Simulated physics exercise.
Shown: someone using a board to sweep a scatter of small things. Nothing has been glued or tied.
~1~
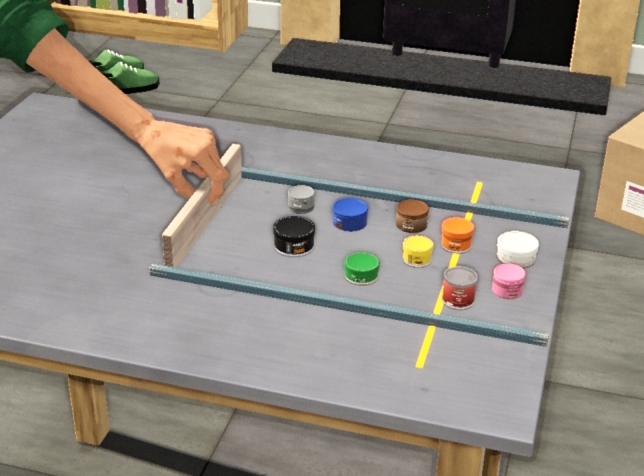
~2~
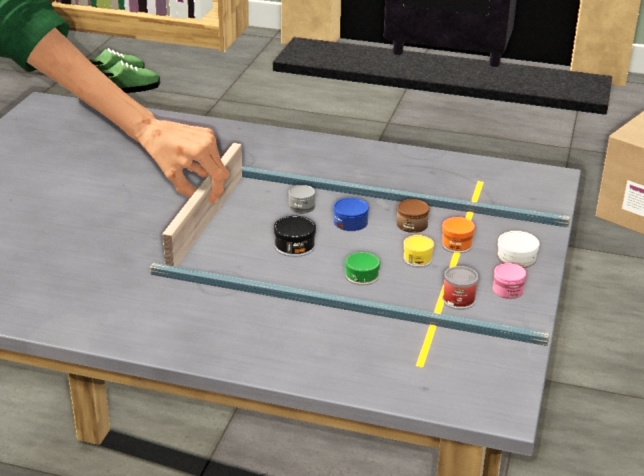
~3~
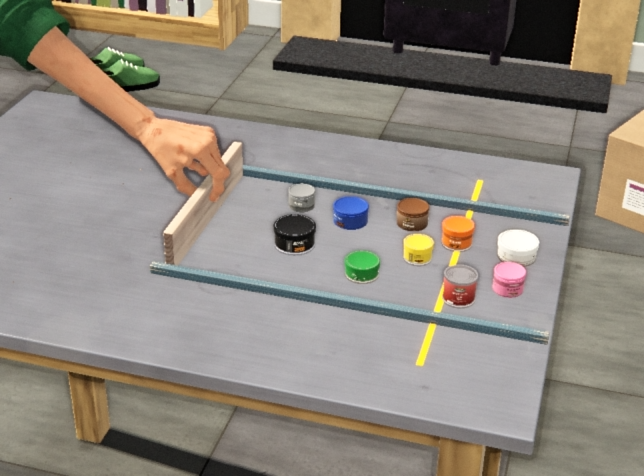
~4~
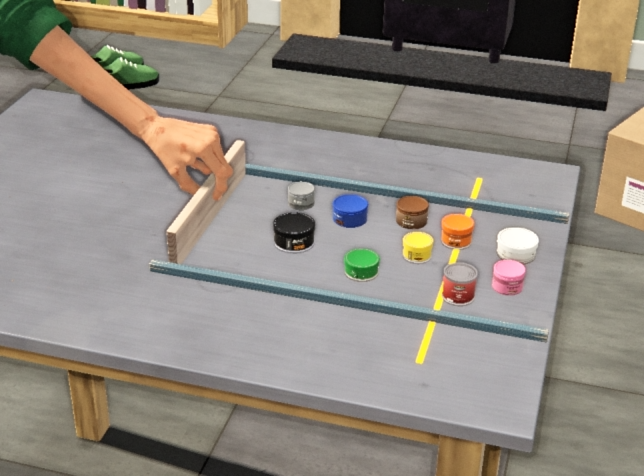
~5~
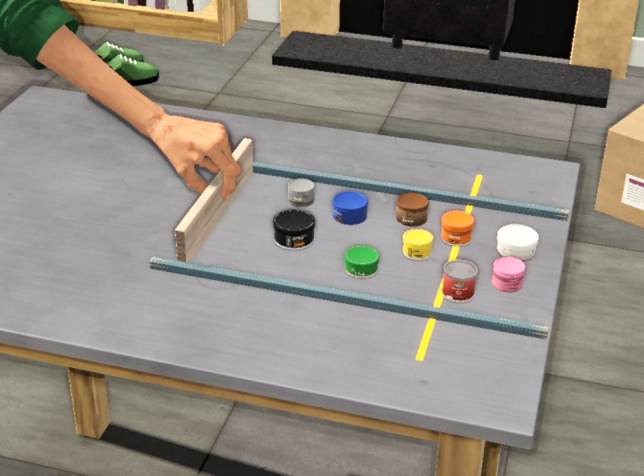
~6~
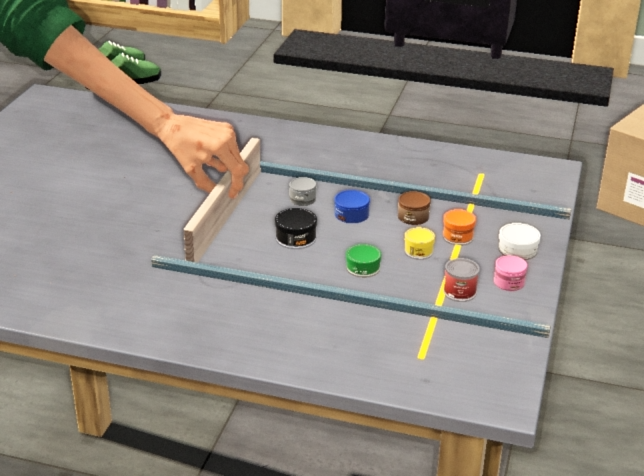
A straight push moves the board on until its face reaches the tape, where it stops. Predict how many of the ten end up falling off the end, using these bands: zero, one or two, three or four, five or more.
So in the end, no bits get shoved clean off.
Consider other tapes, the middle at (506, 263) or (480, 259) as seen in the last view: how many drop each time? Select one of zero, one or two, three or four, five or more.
Falls: 1 or 2; either one or two.
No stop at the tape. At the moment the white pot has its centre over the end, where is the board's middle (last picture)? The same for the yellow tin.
Roughly (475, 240); roughly (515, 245).
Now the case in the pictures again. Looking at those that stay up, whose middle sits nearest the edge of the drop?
That's the white pot.
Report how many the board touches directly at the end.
Number: 4.
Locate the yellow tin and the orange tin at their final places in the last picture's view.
Roughly (507, 253); the other one roughly (513, 236).
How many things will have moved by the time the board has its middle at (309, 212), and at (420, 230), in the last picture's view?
That gives 3 for the first and 7 for the second.
Soon after, none off yet; white pot at rest near (519, 242); pink tub at rest near (510, 273); red tin at rest near (461, 280).
In the end, the number that fall off is zero.
